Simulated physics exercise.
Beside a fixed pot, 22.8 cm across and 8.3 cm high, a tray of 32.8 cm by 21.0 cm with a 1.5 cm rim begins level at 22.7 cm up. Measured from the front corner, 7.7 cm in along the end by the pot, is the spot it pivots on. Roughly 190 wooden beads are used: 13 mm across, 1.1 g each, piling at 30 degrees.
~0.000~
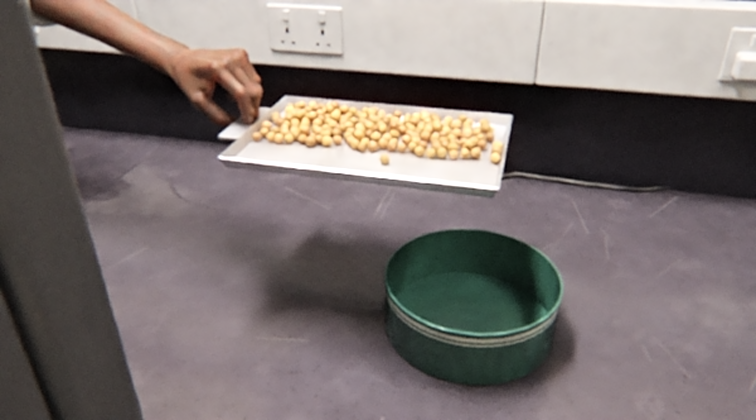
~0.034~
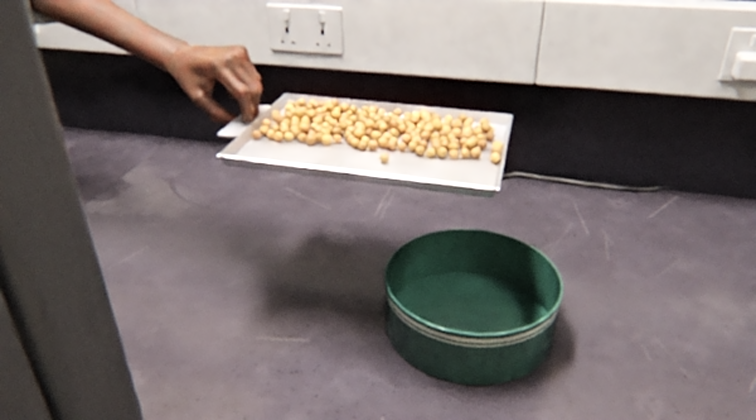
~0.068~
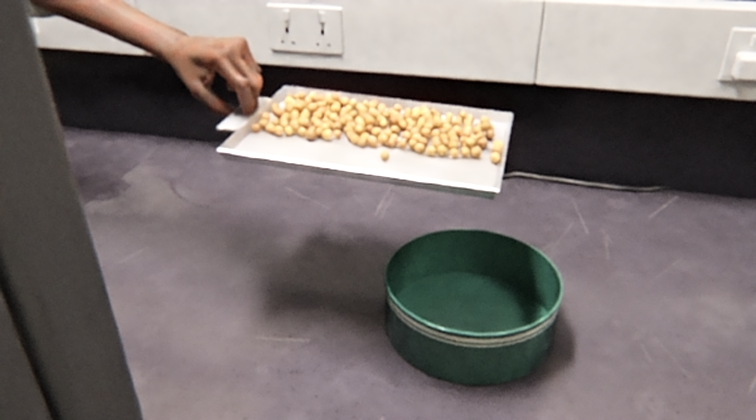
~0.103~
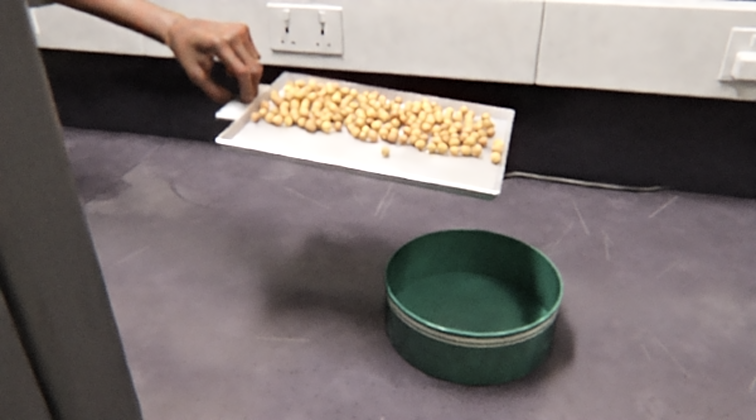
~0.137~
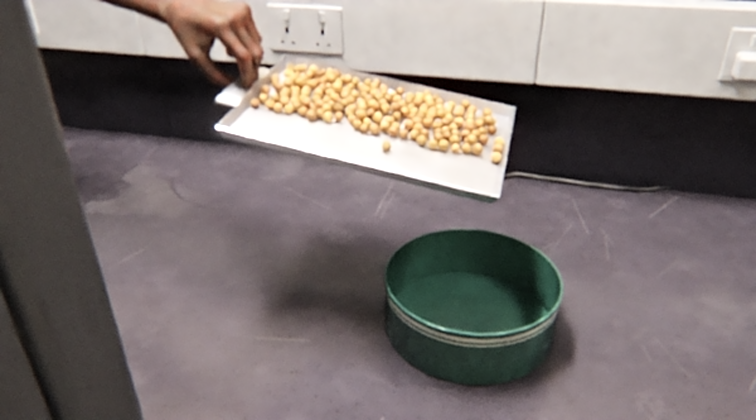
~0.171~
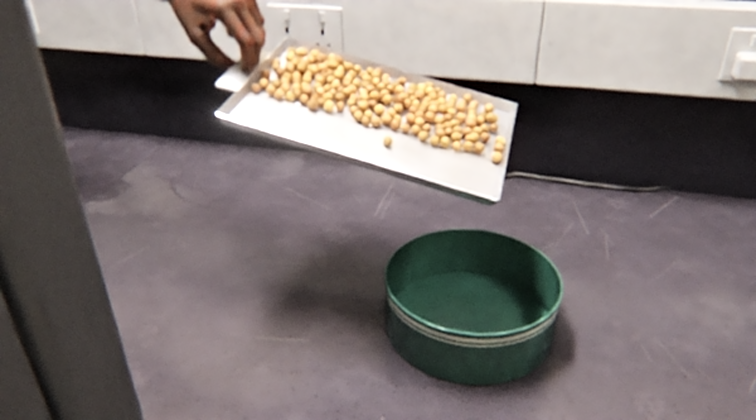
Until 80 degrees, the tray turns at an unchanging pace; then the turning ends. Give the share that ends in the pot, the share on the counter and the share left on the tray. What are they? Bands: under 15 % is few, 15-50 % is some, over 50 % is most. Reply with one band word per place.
Pot most, counter some, tray few.
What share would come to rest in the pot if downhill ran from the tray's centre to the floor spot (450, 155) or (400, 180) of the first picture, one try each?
About 25 per cent on the first try and 65 per cent on the second.
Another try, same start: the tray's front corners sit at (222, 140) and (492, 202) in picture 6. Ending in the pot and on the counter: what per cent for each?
In the pot: 60 per cent; on the counter: 40 per cent.
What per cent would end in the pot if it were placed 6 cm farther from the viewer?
About 15 %.
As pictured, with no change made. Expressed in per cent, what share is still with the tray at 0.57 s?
About 90% of the load.
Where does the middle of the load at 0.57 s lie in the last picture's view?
Roughly (477, 161).
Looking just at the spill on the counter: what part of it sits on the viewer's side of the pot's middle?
Roughly 90 per cent.
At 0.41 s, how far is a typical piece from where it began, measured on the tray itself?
Displacement on the tray: About 5 cm.
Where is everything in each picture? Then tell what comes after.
In the first frame, tray tilt 0 degrees, front corners at (225, 156) and (493, 185); middle of the pieces at (374, 129); pot at (472, 275).
In the second frame, tray tilt 1 degrees, front corners at (224, 154) and (494, 186); middle of the pieces at (374, 128).
In the third frame, tray tilt 3 degrees, front corners at (224, 148) and (494, 187); middle of the pieces at (374, 124).
In the fourth frame, tray tilt 6 degrees, front corners at (223, 138) and (494, 190), lowest corner right front; middle of the pieces at (375, 117).
In the fifth frame, tray tilt 11 degrees, front corners at (223, 126) and (494, 193), lowest corner right front; middle of the pieces at (376, 107).
In the sixth frame, tray tilt 15 degrees, front corners at (223, 113) and (494, 196), lowest corner right front; middle of the pieces at (378, 98); pot at (472, 275). The tray's pace is about 140 degrees a second.
Then, at 0.41 s, tilt 48 degrees; the tray holds 100 %, the pot 0 %.
After 0.57 s, tilt 70 degrees; the tray holds 90 %, the pot 0 %.
After 0.85 s, tilt 80 degrees; the tray holds 5 %, the pot 50 %.
In the end, at 2.0 s, pot 60 %, counter 40 %, tray 0 %.
